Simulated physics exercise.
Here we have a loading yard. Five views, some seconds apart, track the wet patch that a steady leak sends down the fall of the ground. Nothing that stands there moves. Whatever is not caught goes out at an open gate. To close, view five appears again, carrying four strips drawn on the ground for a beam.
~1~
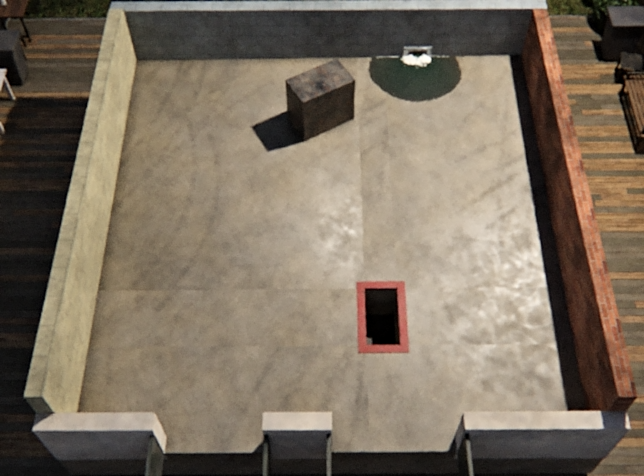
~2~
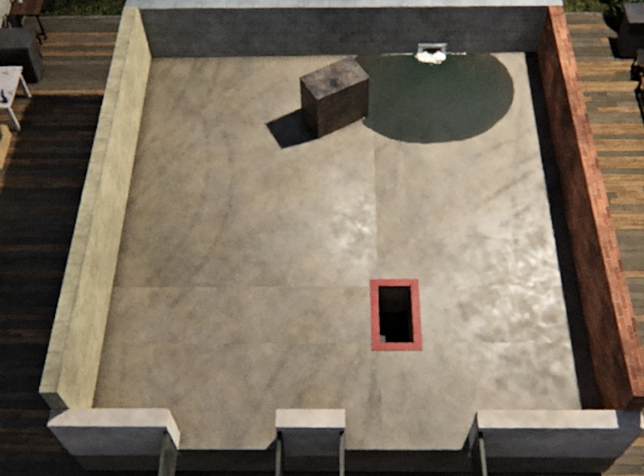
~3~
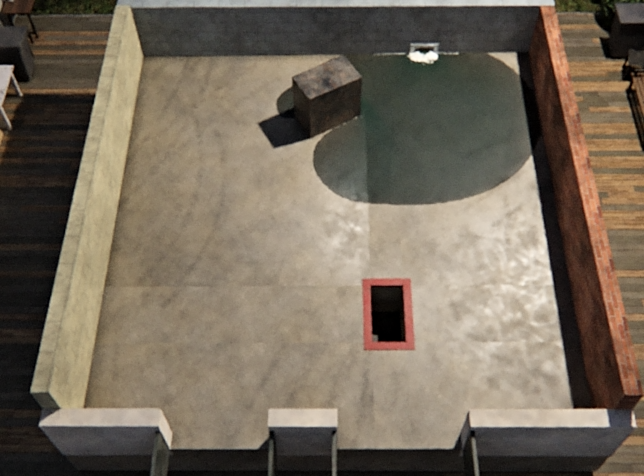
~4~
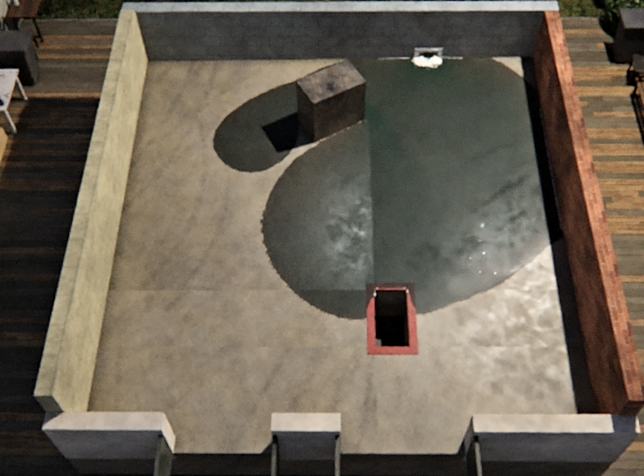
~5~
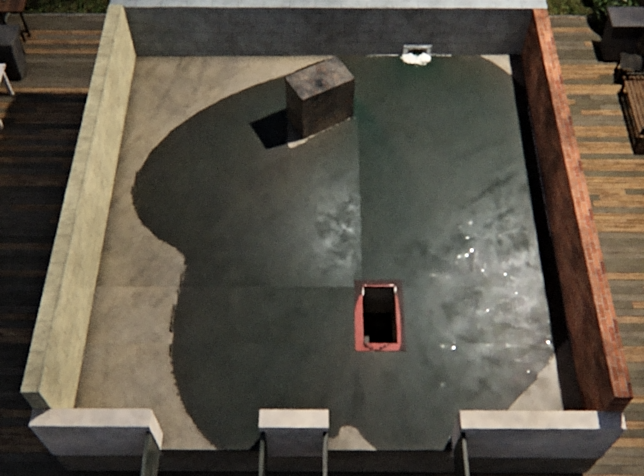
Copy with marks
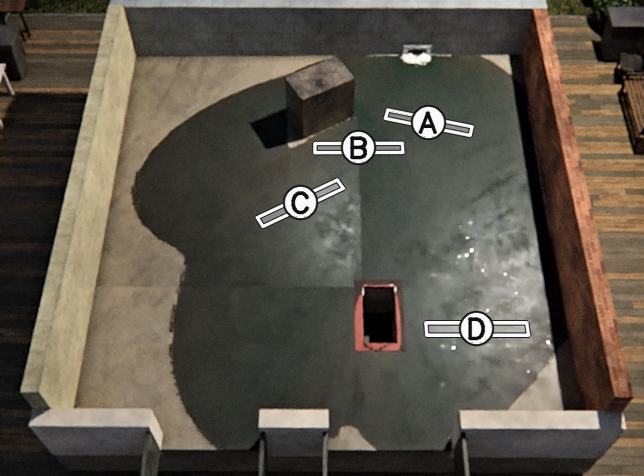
In a walled loading yard, dark water spreads from an outfall in the back wall across the pale floor, curls around a dark block, reaches the red-rimmed drain, then surrounds it and covers most of the ground.
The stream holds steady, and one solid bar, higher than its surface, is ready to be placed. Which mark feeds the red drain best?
Use place D.
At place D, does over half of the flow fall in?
No.
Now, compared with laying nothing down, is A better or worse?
It is worse.
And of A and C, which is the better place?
It is C.
On the marked copy, A from (386, 114) to (471, 131); B from (314, 148) to (402, 147); C from (260, 222) to (340, 184); D from (426, 328) to (527, 329).
If A is chosen, about 15 % of the stream goes into the red drain, about 84 % out by the gates.
If B is chosen, about 17 % of the stream goes into the red drain, about 83 % out by the gates.
If C is chosen, about 25 % of the stream goes into the red drain, about 75 % out by the gates.
If D is chosen, about 40 % of the stream goes into the red drain, about 60 % out by the gates.
